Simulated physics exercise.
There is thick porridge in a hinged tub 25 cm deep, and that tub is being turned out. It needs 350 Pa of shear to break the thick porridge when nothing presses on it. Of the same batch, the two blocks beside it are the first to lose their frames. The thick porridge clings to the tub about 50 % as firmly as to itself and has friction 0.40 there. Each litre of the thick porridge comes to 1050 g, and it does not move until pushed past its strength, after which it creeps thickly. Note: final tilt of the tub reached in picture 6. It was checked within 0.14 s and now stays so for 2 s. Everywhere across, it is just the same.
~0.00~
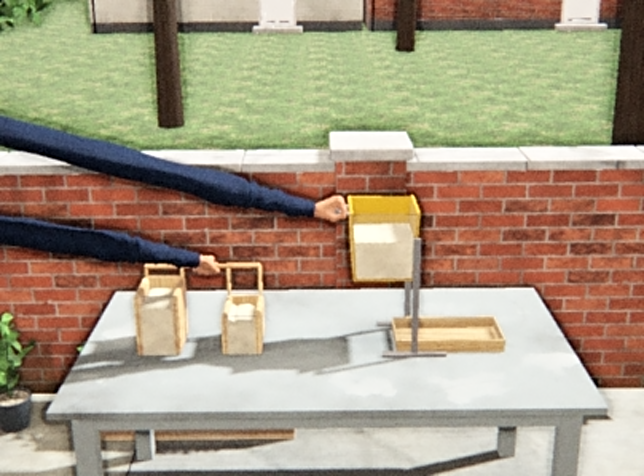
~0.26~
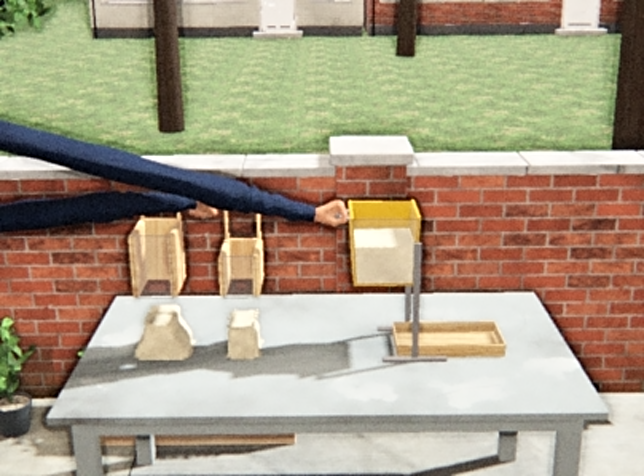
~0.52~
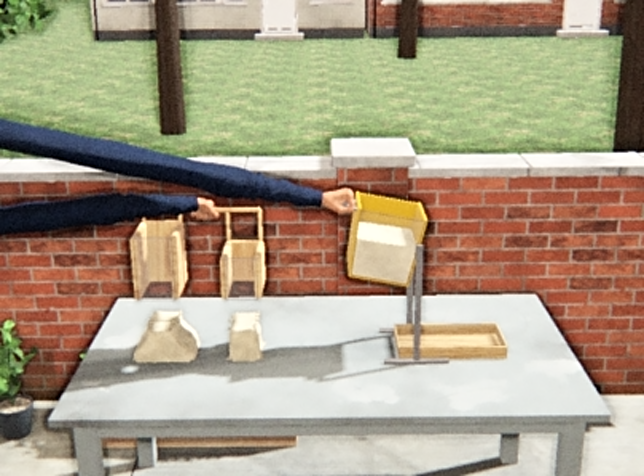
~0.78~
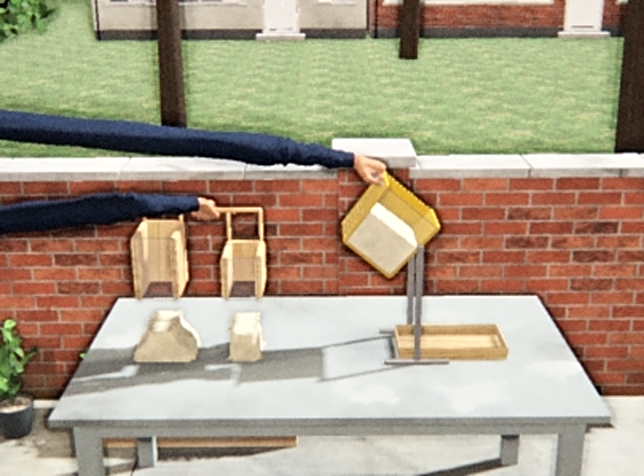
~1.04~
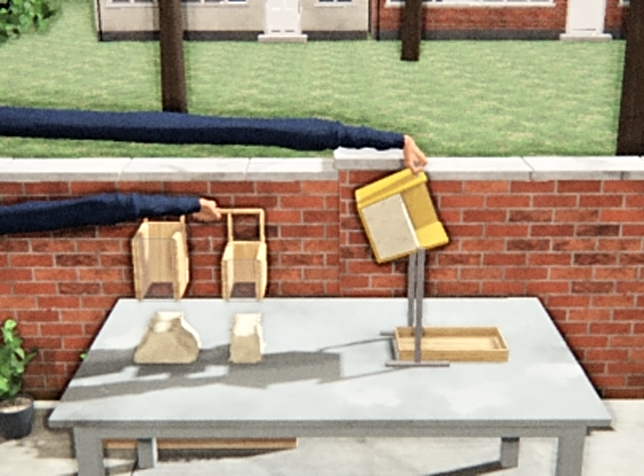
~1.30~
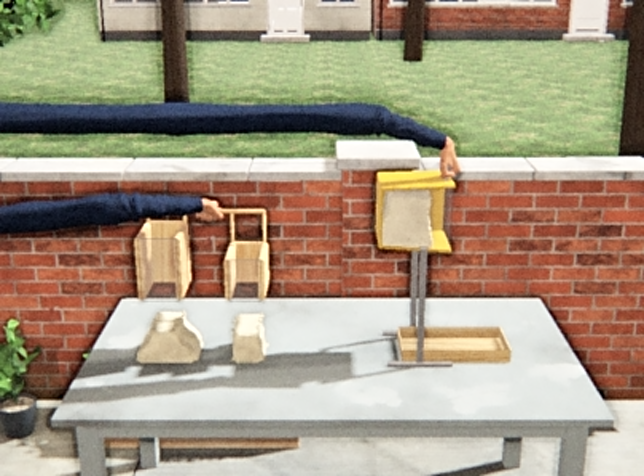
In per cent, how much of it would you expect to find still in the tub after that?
I would expect close to 75 per cent.
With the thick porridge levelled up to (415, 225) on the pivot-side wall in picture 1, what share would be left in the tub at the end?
In that case, around 50 percent.
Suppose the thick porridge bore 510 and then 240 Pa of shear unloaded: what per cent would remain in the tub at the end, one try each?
100 %, then 60 %.
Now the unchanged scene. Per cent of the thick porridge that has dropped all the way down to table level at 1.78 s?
About 0 per cent.
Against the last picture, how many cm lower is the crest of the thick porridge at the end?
9 cm or so.
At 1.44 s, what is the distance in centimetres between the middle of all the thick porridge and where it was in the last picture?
It has moved around 4 centimetres.
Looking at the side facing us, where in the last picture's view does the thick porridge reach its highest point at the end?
I'd point to somewhere around (425, 220).
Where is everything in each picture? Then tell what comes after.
The first picture shows handle-side rim at (353, 214), tilt 0 degrees; crest of the thick porridge at (409, 241); block heights 20 cm, 13 cm (left to right).
The second picture shows handle-side rim at (353, 219), tilt 0 degrees; crest of the thick porridge at (409, 246); block heights 15 cm, 12 cm (left to right).
The third picture shows handle-side rim at (361, 210), tilt 11 degrees; crest of the thick porridge at (361, 239); block heights 14 cm, 12 cm (left to right).
The fourth picture shows handle-side rim at (389, 187), tilt 40 degrees; crest of the thick porridge at (371, 213); block heights 14 cm, 12 cm (left to right).
The fifth picture shows handle-side rim at (426, 182), tilt 69 degrees; crest of the thick porridge at (396, 196); block heights 14 cm, 12 cm (left to right).
The sixth picture shows handle-side rim at (454, 188), tilt 91 degrees; crest of the thick porridge at (396, 197); block heights 14 cm, 12 cm (left to right).
After 1.44 s, the tub is at 91 degrees and holds 100 %.
After 1.61 s, the tub is at 91 degrees and holds 91 %.
After 1.78 s, the tub is at 91 degrees and holds 79 %.
After 1.95 s, the tub is at 91 degrees and holds 75 %.
After 3.30 s, the tub is at 91 degrees and holds 75 %.
